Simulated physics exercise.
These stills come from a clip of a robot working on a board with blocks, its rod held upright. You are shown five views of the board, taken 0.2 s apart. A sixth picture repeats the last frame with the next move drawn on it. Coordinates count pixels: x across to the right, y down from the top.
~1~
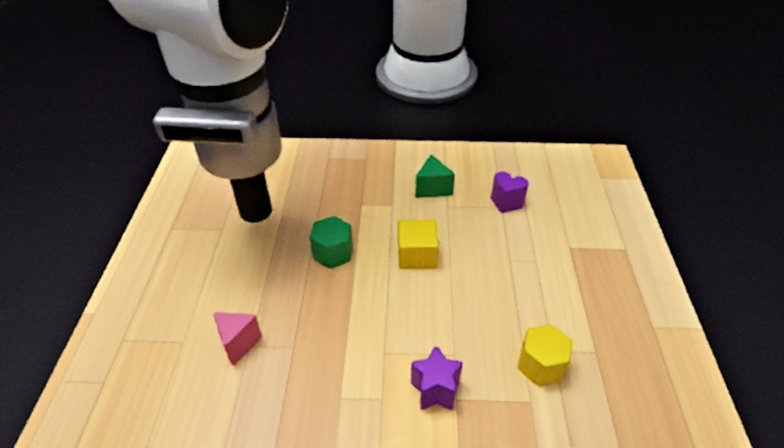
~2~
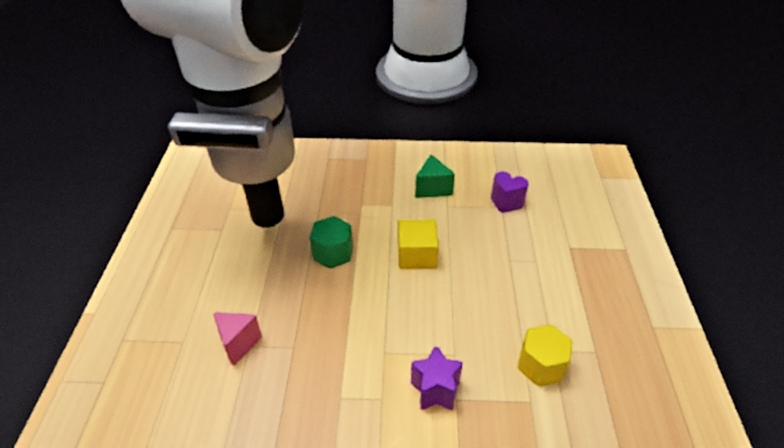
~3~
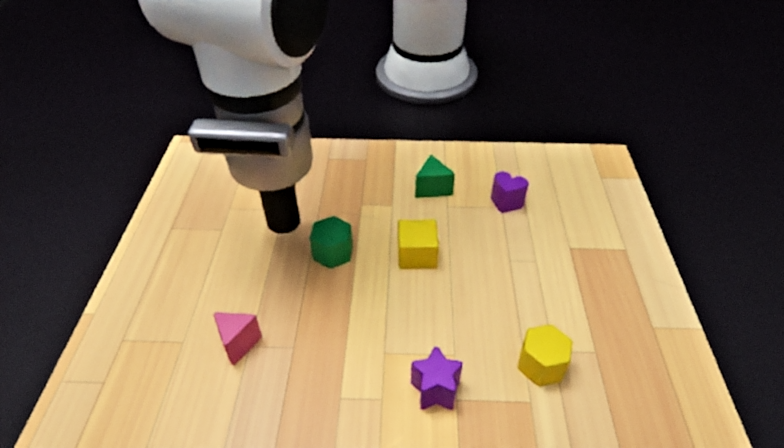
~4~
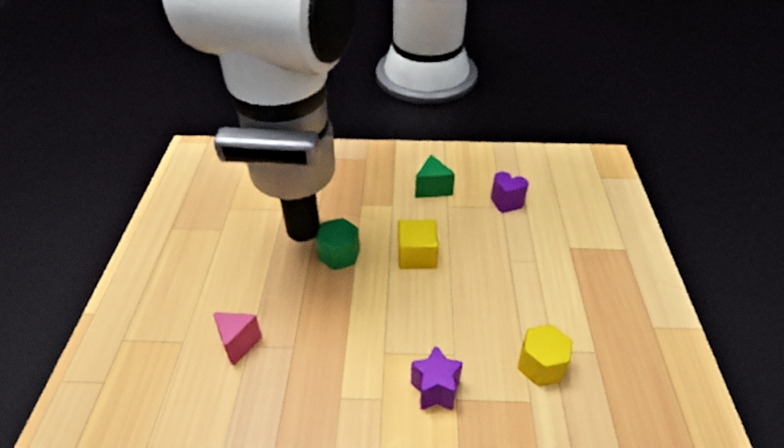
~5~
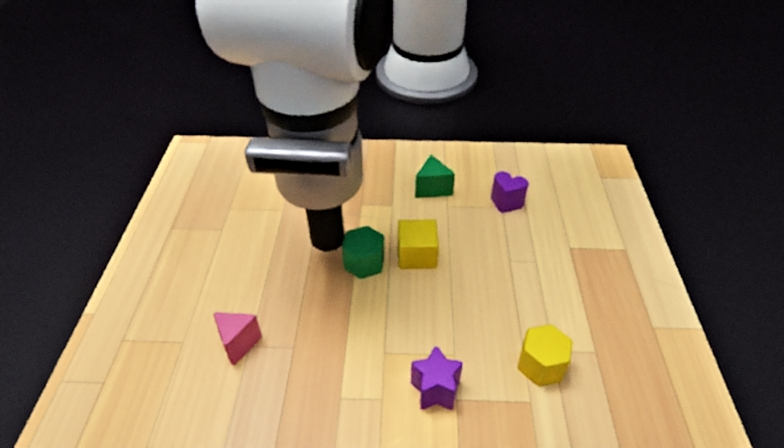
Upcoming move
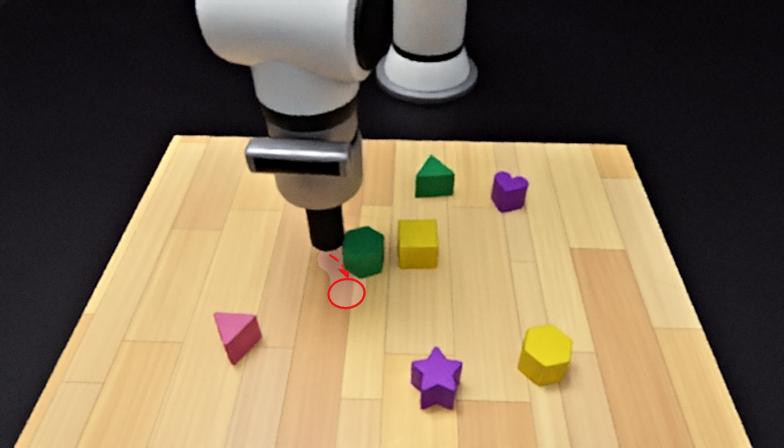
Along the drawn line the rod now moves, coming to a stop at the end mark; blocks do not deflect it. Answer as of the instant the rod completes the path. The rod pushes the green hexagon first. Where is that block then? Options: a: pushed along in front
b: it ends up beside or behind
It's b.
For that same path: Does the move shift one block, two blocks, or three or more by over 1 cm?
Blocks moved: One.
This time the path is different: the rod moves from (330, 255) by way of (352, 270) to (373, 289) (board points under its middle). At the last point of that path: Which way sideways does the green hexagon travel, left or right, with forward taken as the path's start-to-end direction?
Measured against the direction from start to end, the green hexagon shifts toward the left-hand side.
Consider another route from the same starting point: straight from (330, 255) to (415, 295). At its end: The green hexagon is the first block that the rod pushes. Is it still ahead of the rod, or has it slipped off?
Still leading.
The drawn path runs from (330, 255) over (342, 265) and (348, 278) to (347, 293).
What follows on the original path. Halfway along, rod at (345, 255); green hexagon at (383, 249), turned 15° anticlockwise.
At the end, rod at (345, 277); green hexagon at (384, 250), turned 15° anticlockwise; yellow square not moved.
